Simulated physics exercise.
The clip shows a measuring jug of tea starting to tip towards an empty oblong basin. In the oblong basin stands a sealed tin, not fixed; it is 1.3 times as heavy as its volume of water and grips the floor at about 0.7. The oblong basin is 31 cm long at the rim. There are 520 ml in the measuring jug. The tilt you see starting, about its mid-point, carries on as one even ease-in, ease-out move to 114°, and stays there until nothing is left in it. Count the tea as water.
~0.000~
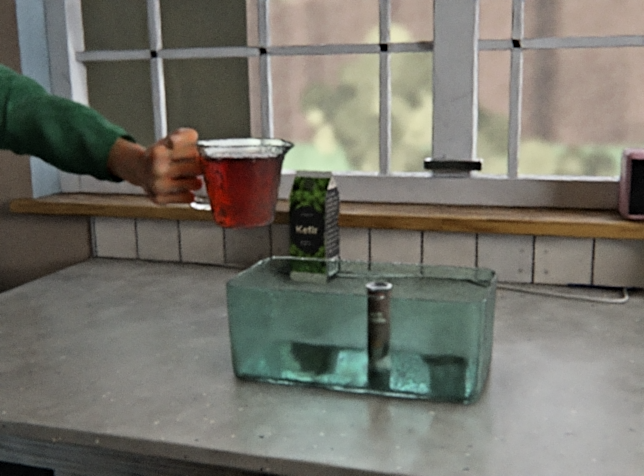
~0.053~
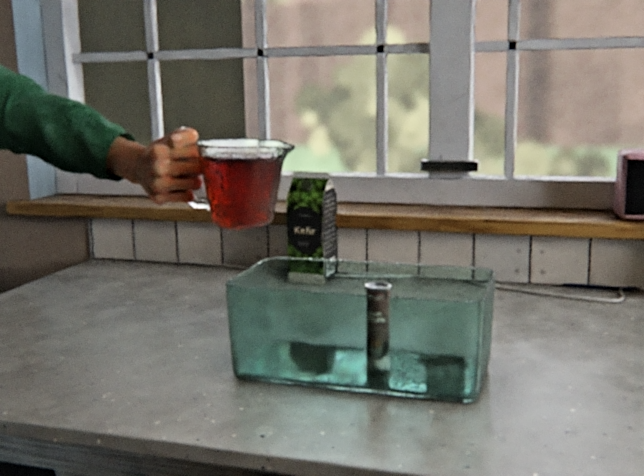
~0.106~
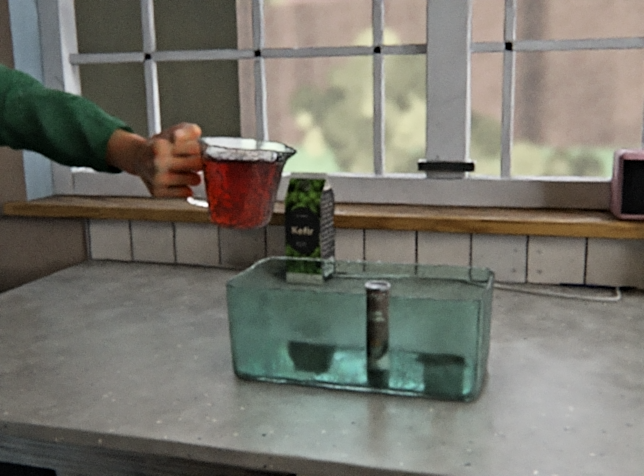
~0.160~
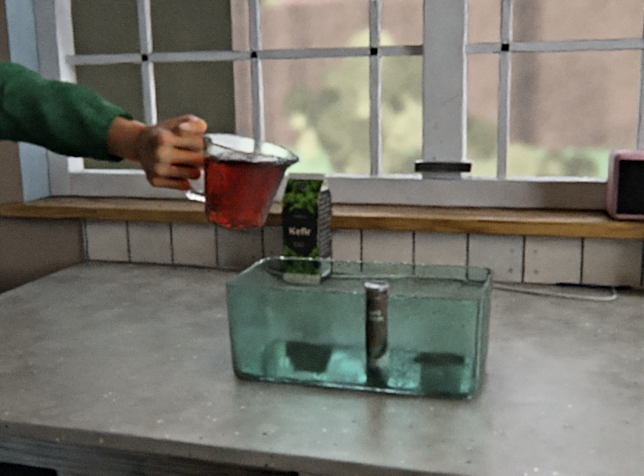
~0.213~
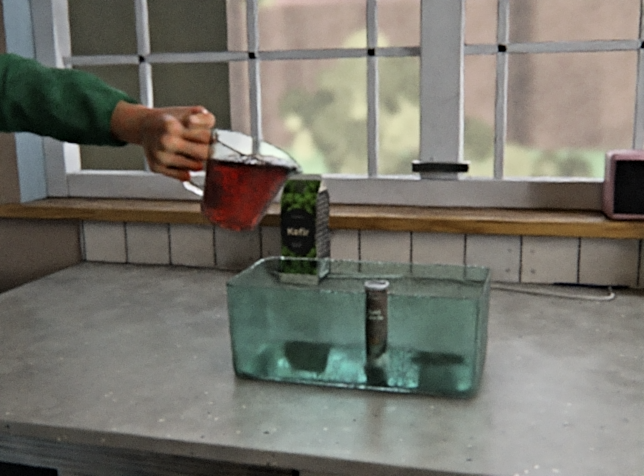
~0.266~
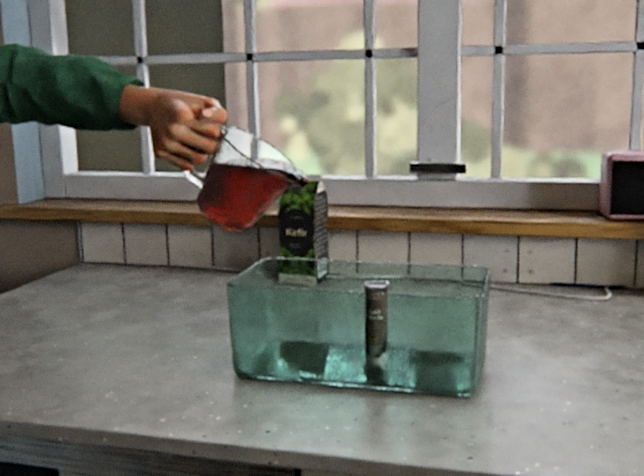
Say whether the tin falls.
It remains upright.
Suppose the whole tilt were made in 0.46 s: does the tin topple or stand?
Then it keeps standing.
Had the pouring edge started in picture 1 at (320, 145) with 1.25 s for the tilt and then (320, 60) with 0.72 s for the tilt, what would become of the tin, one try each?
First it topples; then it topples.
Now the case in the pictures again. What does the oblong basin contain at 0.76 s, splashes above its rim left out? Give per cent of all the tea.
Near 94 in a hundred.
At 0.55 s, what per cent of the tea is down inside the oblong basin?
Some 42 per cent.
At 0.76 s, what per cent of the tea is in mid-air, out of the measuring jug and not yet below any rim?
Some 3 per cent.
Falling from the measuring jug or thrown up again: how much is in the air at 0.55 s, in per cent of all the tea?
Some 22 per cent.
By 0.55 s the tilt is 99° and 37 per cent is still to pour; the tin stands where it began.
By 0.76 s the tilt is 114° and 2 per cent is still to pour; the tin stands where it began.
By 0.98 s the tilt is 114° and 0 per cent is still to pour; the tin stands where it began.
By 1.22 s the tilt is 114° and 0 per cent is still to pour; the tin stands where it began.
At rest the tin stands where it began.
